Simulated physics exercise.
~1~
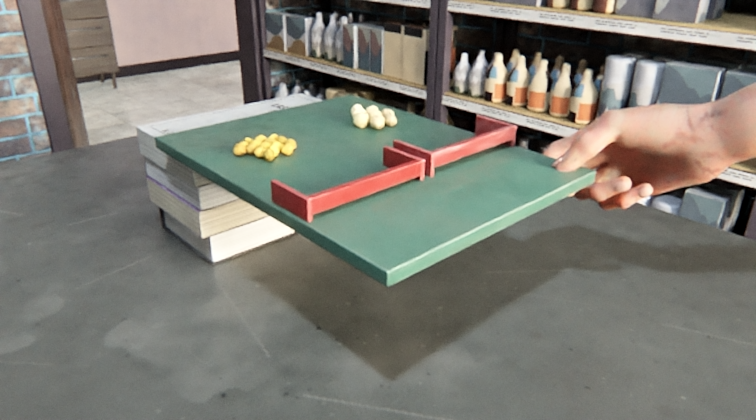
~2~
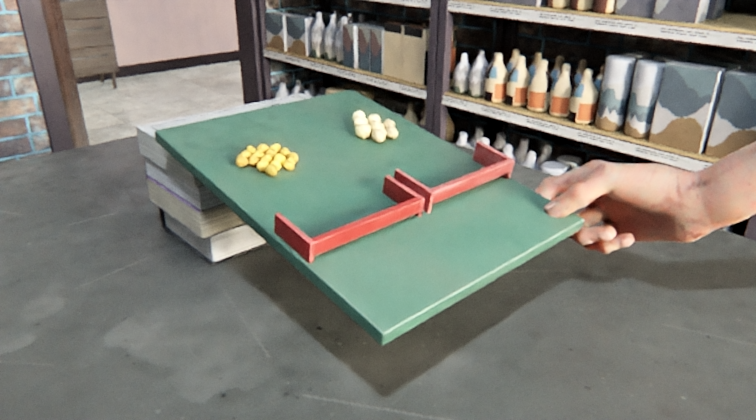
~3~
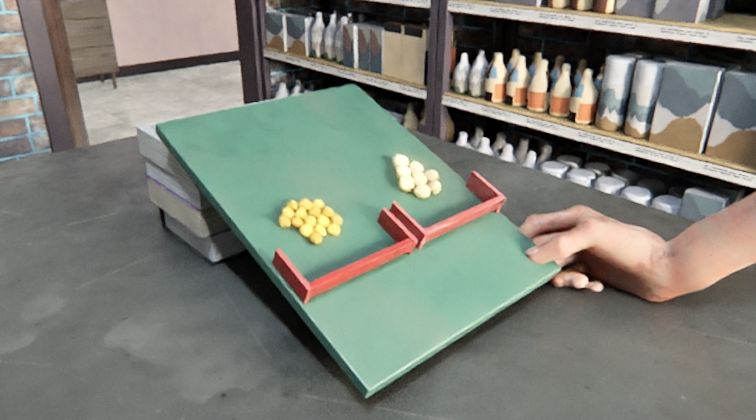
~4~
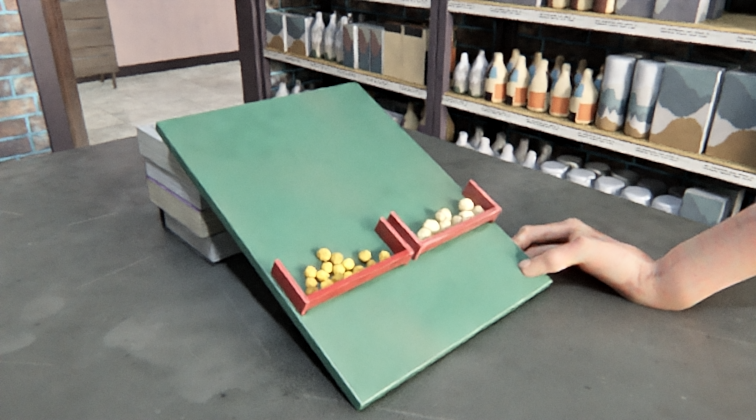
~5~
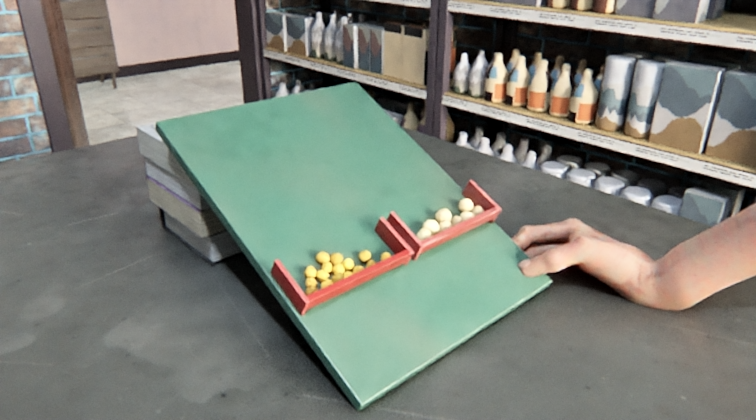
Yellow and cream balls sliding down a green board as a hand lowers its end, both groups stopping behind red barriers.
